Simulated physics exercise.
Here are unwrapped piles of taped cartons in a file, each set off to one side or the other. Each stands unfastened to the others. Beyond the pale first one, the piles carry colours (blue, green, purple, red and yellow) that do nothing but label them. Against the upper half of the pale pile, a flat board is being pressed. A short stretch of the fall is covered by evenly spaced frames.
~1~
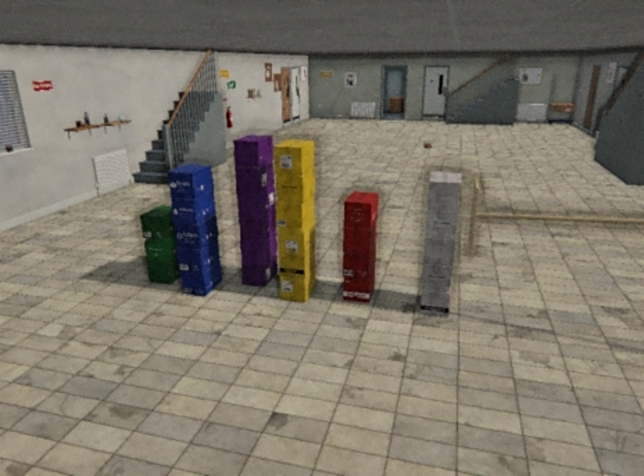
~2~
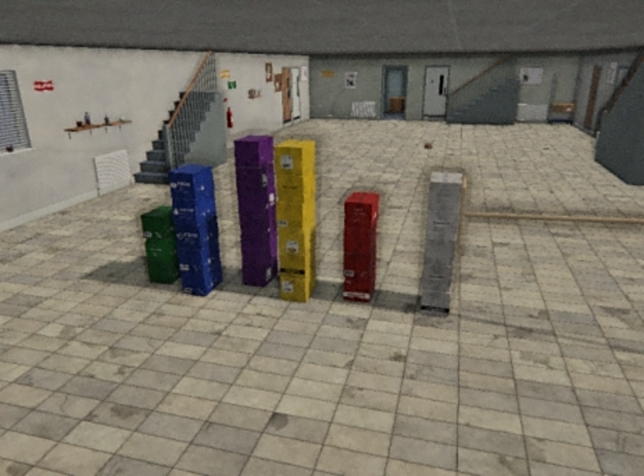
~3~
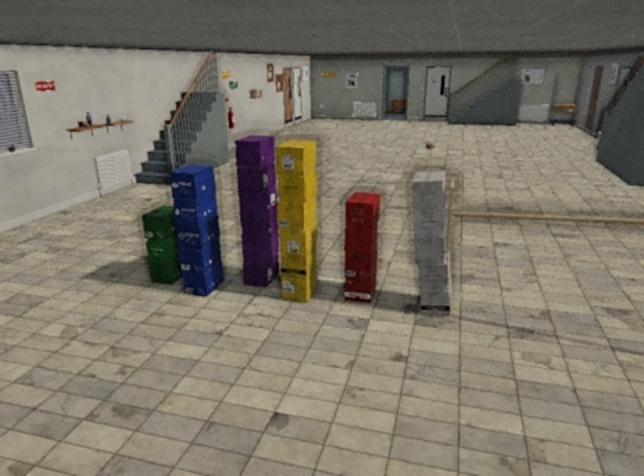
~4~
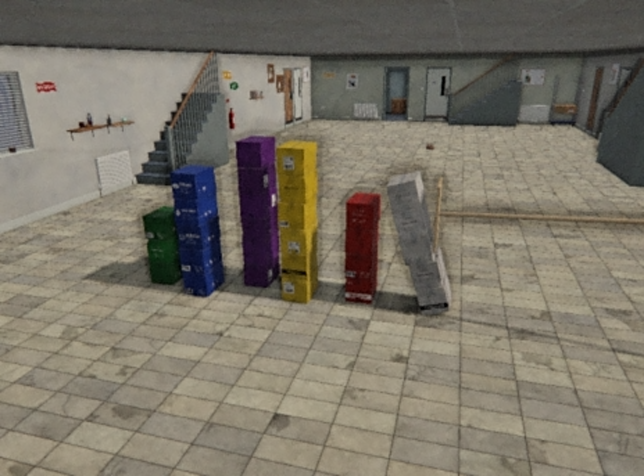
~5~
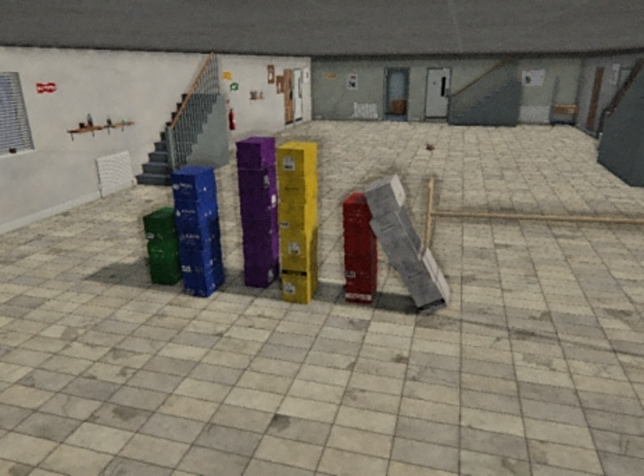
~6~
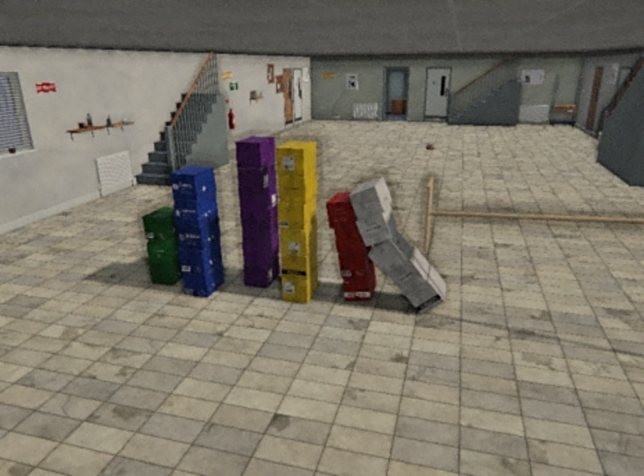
Pale stack of taped cartons leaning left under a pushing board and pressing into the red stack, which tilts beside a yellow one.
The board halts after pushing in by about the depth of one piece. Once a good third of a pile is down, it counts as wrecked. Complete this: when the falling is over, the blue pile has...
When the falling is over, the blue pile has come down.
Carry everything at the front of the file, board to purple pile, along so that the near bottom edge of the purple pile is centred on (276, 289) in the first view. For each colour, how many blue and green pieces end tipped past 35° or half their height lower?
Tally - blue: 4; green: 3.
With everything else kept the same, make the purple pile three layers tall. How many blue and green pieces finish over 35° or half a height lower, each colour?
Blue: 5; green: 3.
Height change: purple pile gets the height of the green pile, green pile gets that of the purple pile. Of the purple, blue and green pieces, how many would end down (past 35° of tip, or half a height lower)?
By colour, purple 3, blue 5, green 6.
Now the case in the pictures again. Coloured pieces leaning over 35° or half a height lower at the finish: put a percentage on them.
Roughly 95 percent.
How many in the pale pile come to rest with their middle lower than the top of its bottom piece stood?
That would be 2 in total.
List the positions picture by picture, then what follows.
In the first picture (each place is the centre of the face we see best), board (475, 213) not yet touching; top blue carton (181, 186); top yellow carton (288, 161); the others all in place.
Board (462, 212) not yet touching; top blue carton (182, 186), in the second picture.
Board (450, 212) pushing, top of the pale pile leaning a little; top blue carton (183, 186); the others all in place, in the third picture.
Board (437, 212) pushing, top of the pale pile leaning clearly; top blue carton (184, 187); the others all in place, in the fourth picture.
Board (428, 212) stopped, top of the pale pile leaning clearly; top blue carton (184, 187); top red carton (356, 217) moved a little; one has shifted, in the fifth picture.
Board (427, 211) stopped, top of the pale pile leaning clearly; top blue carton (183, 187); top red carton (341, 215) tilted a little; steepest lean, the carton at (349, 241); 4 have shifted, in the sixth picture.
Just after the last frame, 5 of the pale pile down; none of the 5 blue cartons down (0 of 24 in all colours); top blue carton unmoved; top red carton tilted clearly.
A moment on, 5 of the pale pile down; none of the 5 blue cartons down (4 of 24 in all colours); top blue carton tilted a little; top yellow carton tilted well over, half its height lower.
Further on, 5 of the pale pile down; 5 of the 5 blue cartons down (18 of 24 in all colours); top blue carton tilted well over, about its own height lower; top purple carton on its side.
Then, 5 of the pale pile down; 5 of the 5 blue cartons down (23 of 24 in all colours); top blue carton on its side; top green carton upside down.
When it is over, 5 of the pale pile down; 5 of the 5 blue cartons down (23 of 24 in all colours); top blue carton some four heights lower; top green carton upside down. In pixels of the last frame, middles, top green carton near (79, 257).
